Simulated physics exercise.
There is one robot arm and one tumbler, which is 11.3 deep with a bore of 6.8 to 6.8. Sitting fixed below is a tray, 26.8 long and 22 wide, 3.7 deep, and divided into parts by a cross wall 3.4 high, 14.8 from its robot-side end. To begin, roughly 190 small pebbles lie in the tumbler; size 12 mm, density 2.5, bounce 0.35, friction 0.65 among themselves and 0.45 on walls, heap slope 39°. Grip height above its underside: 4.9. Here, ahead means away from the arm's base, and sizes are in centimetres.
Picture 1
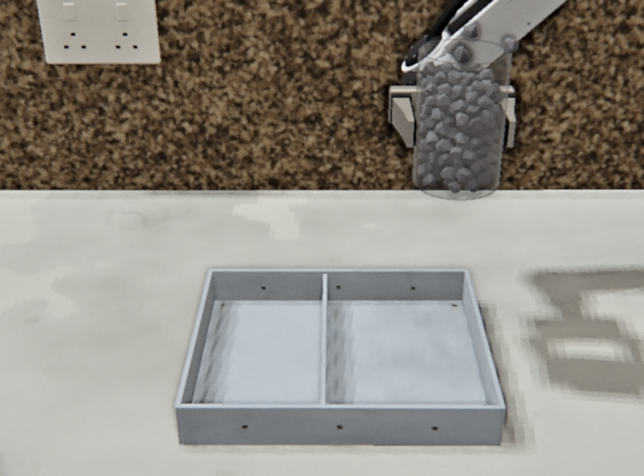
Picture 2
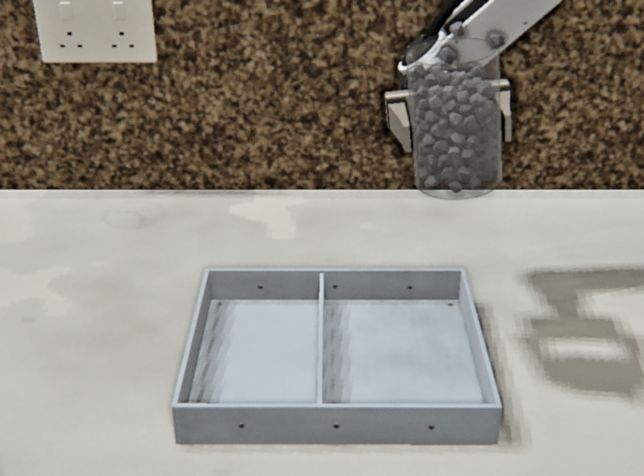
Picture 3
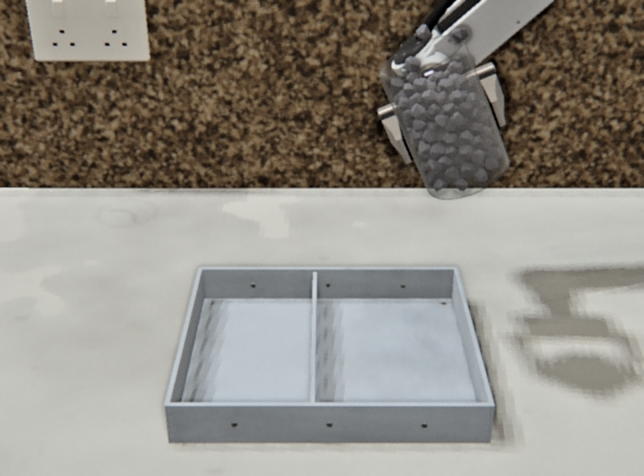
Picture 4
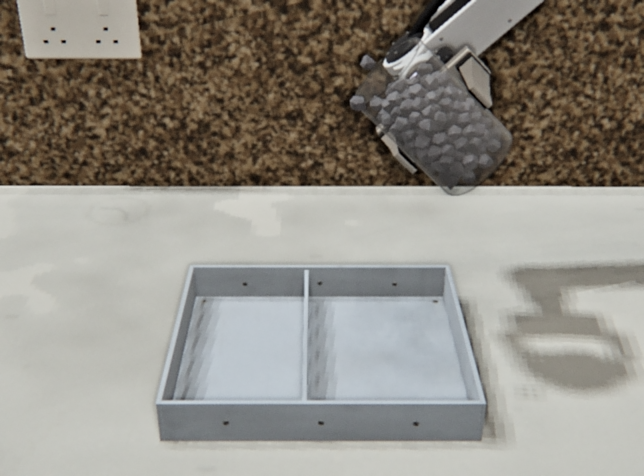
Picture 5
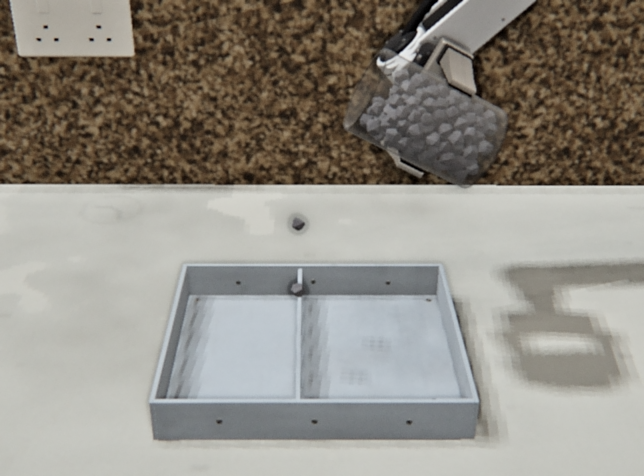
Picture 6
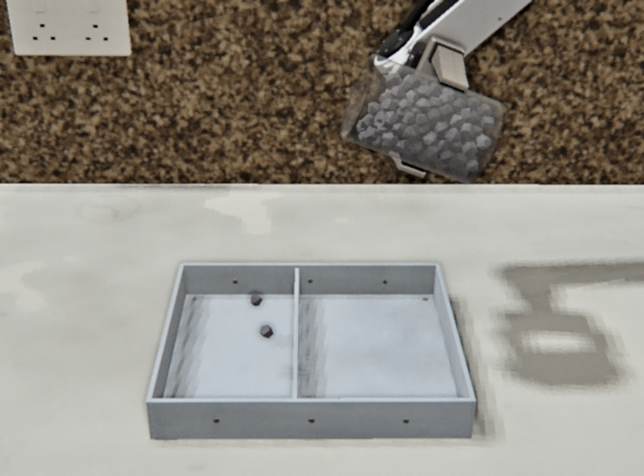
A robot arm at the upper right tips a clear tumbler of small grey pebbles over toward the left, and two pebbles drop into the left part of a tray. The shallow grey tray, divided by a cross wall, sits on a pale worktop before a speckled brown wall with a white socket at upper left. Seen from the front and slightly above, the whole view shifts slightly as the camera drifts right.
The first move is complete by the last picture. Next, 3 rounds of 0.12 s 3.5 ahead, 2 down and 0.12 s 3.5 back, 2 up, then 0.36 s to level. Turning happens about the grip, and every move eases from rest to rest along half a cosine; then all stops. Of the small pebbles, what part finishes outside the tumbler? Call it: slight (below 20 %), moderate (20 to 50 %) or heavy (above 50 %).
Slight.
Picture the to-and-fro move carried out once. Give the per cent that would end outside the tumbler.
In that case it would be near 5 percent.
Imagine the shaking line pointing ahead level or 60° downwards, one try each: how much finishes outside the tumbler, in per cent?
Result: Approx. 20 % and 5 %, one try each.
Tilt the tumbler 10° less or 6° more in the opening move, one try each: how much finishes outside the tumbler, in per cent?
Some 0 and 15 per cent.
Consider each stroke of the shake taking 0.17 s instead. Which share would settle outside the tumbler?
Estimate: Near 5 per cent.
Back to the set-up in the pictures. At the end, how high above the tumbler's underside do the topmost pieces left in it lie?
11.0 cm.
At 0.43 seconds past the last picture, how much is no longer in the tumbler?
About 5 per cent by then.
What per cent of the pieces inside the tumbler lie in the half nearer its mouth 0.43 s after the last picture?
I'd guess about 45 percent of it.
Then, 0.43 s after the last picture, tilted 69° forward, highest piece 26 above the table; 178 in the tumbler, 6 in the far-side part, 2 in the robot-side part, 1 in flight or on a rim.
Then, 0.86 s after the last picture, tilted 45° forward, highest piece 28 above the table; 176 in the tumbler, 9 in the far-side part, 2 in the robot-side part.
Then, 1.28 s after the last picture, level, highest piece 30 above the table; 176 in the tumbler, 9 in the far-side part, 2 in the robot-side part.
Then, 2.33 s after the last picture, level, highest piece 30 above the table; 176 in the tumbler, 9 in the far-side part, 2 in the robot-side part.
Final count, 176 in the tumbler, 9 in the far-side part, 2 in the robot-side part. That is 6 % outside the tumbler.
